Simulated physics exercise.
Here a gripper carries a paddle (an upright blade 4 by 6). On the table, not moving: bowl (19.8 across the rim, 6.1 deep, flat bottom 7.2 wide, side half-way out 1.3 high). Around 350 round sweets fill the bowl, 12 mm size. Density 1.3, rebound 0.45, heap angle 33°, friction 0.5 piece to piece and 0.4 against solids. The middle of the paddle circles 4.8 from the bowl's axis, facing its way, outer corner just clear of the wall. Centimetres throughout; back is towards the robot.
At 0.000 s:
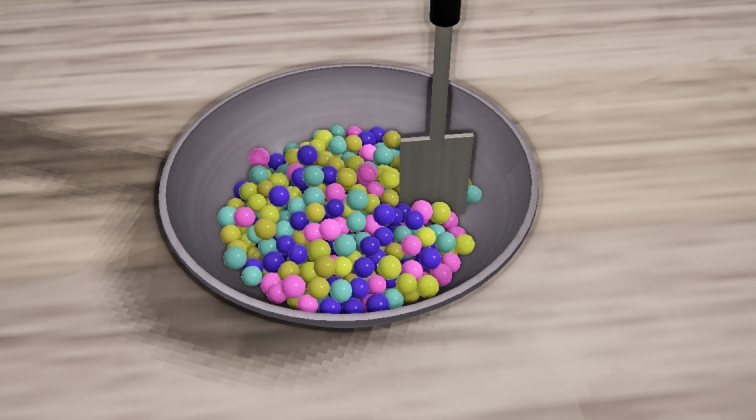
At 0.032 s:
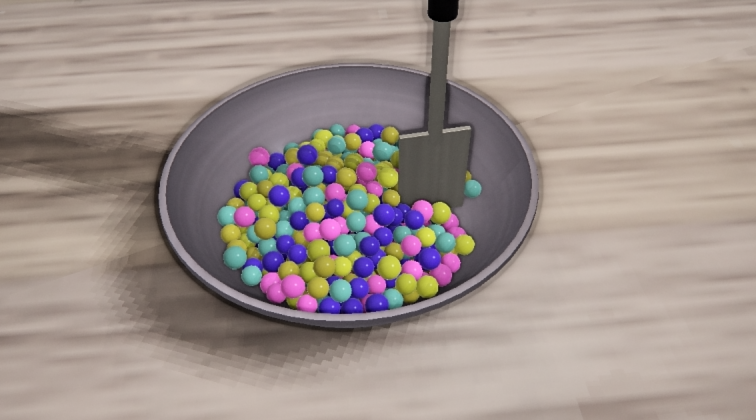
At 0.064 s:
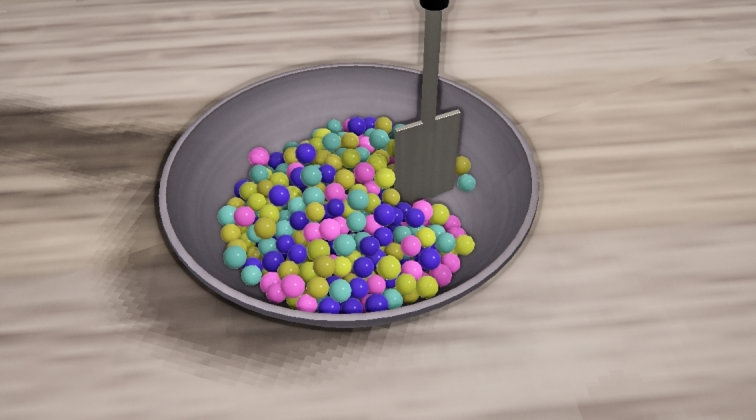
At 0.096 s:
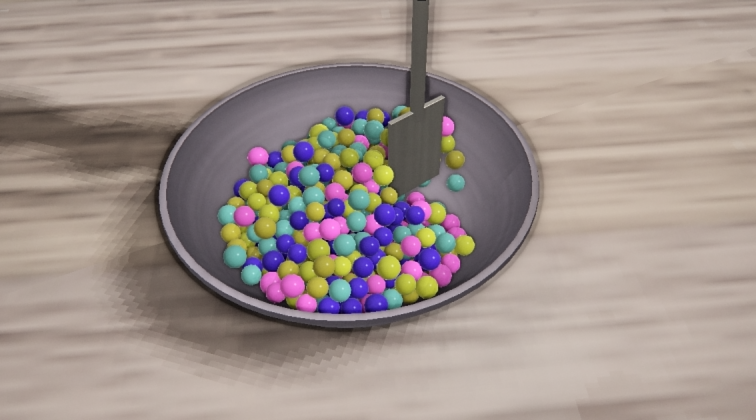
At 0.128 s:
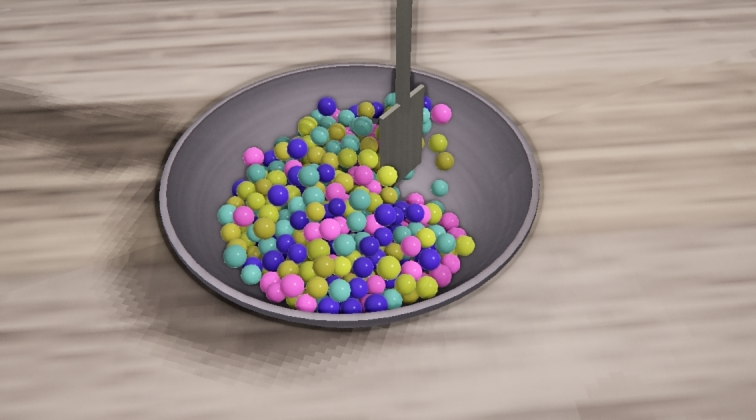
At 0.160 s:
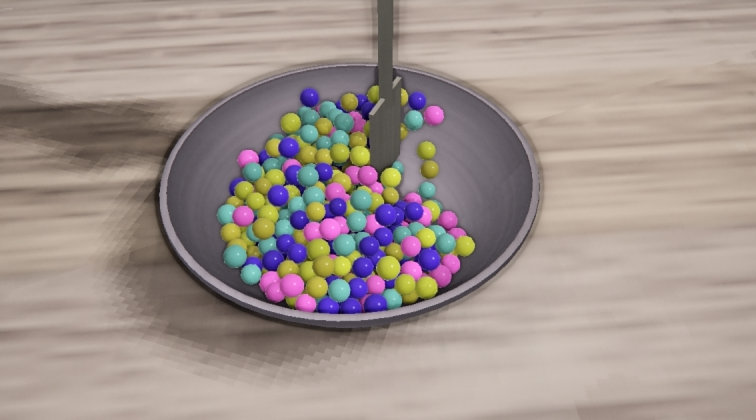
The clip opens on a grey bowl of small pink, blue, yellow and teal balls on a wood-grain surface, a flat metal paddle upright at its right side. The paddle sweeps left along the back, turning nearly edge-on and pushing nearby balls leftward, while a few sit scattered to its right.
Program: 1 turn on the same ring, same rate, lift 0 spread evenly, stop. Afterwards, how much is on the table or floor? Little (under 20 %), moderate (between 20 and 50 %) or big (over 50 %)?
Answer: Little; under 20 % of the round sweets finish on the table or floor.
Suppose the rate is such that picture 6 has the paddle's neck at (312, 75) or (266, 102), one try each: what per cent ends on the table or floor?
Some 30 and 45 per cent.
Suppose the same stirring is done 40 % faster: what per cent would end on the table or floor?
It would be near 15 per cent.
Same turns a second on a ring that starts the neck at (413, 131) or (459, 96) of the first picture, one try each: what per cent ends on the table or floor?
Some 0 and 10 per cent.
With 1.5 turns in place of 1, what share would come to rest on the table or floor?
In that case some 10 per cent.
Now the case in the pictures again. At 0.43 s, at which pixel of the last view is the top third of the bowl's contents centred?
Around (247, 218).
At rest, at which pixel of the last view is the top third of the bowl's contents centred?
At about (414, 153).
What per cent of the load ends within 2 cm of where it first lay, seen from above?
About 15 per cent.
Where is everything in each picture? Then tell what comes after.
Paddle neck at (438, 115), 0° round; upper third of the load around (346, 198), from x 230 to 470, top at y 135; 348 in the bowl, in the first picture.
Paddle neck at (437, 110), 6° round; upper third of the load around (347, 195), from x 230 to 470, top at y 130, in the second picture.
Paddle neck at (429, 98), 19° round; upper third of the load around (344, 190), from x 230 to 465, top at y 125, in the third picture.
Paddle neck at (418, 87), 33° round; upper third of the load around (346, 180), from x 230 to 465, top at y 115, in the fourth picture.
Paddle neck at (403, 79), 47° round; upper third of the load around (340, 176), from x 230 to 465, top at y 105, in the fifth picture.
Paddle neck at (386, 73), 60° round; upper third of the load around (337, 171), from x 230 to 465, top at y 95; 348 in the bowl, in the sixth picture.
By 0.43 s, 177° round, highest piece 8 above the table; 344 in the bowl, 1 on the table or floor, 3 in flight or on the tool.
By 0.70 s, 293° round, highest piece 8 above the table; 335 in the bowl, 11 on the table or floor, 2 in flight or on the tool.
By 1.03 s, 0° round, highest piece 6 above the table; 327 in the bowl, 21 on the table or floor.
By 1.73 s, 0° round, highest piece 6 above the table; 327 in the bowl, 21 on the table or floor.
Final count, 327 in the bowl, 21 on the table or floor. That is 6 % on the table or floor.
